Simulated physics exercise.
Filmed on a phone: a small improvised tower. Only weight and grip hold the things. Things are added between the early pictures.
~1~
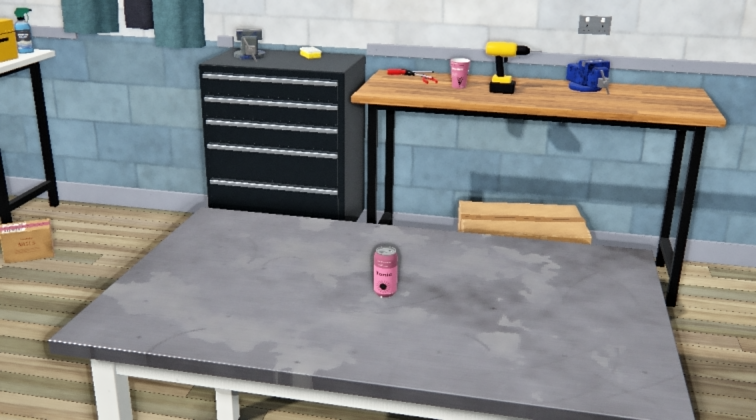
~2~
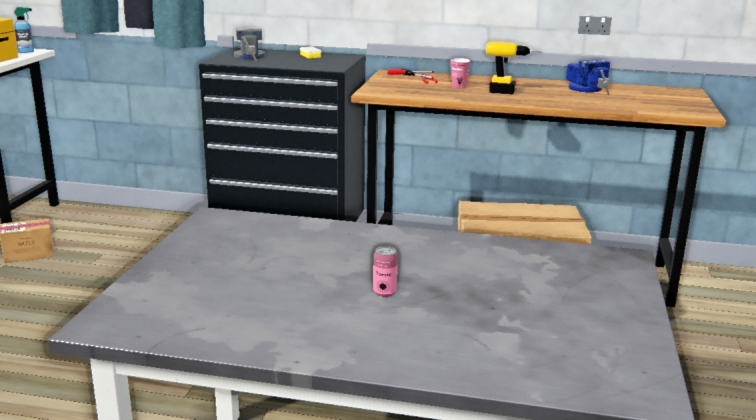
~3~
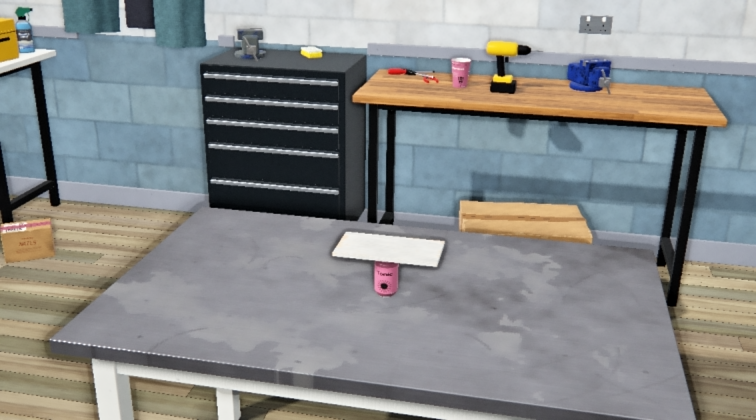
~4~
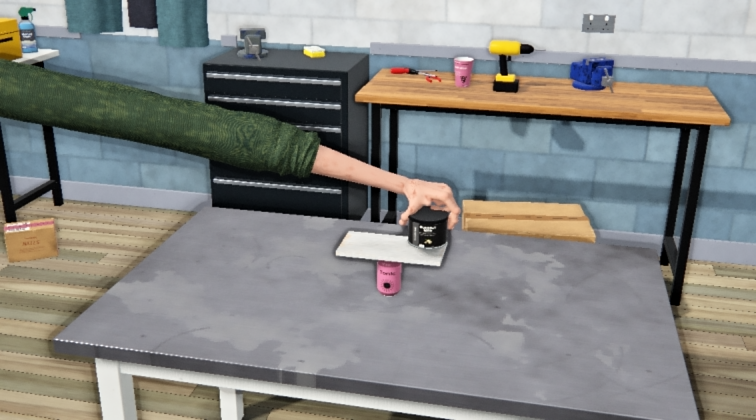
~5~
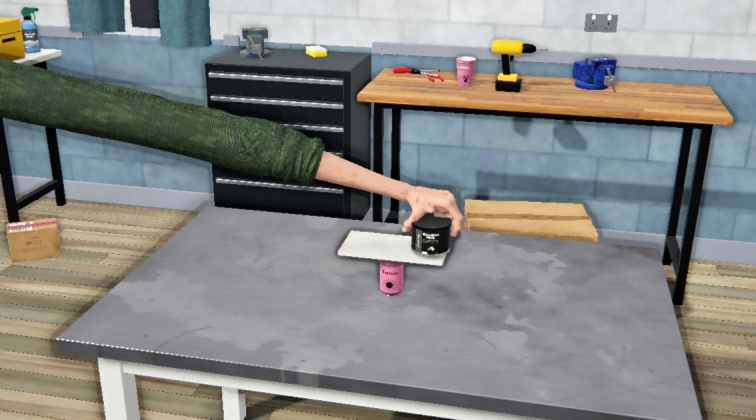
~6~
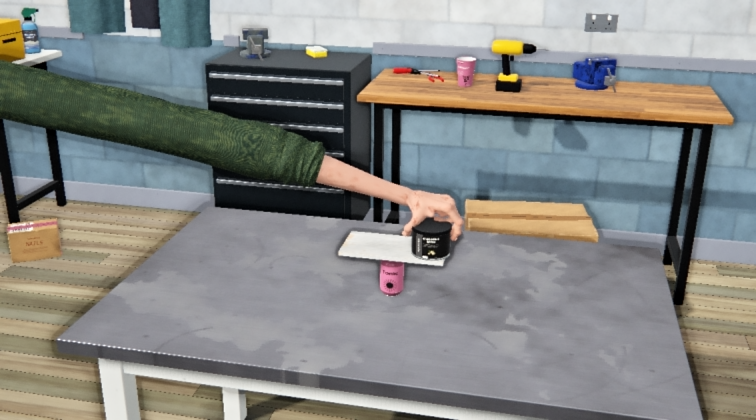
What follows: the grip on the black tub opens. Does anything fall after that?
Outcome: The stack comes apart.
Then, 0.40 s after the last picture, black tub now fallen; white board on its side.
Then, 0.80 s after the last picture, white board now fallen.
By the end, fallen, white board and black tub; pink can in place. The stack gives way.
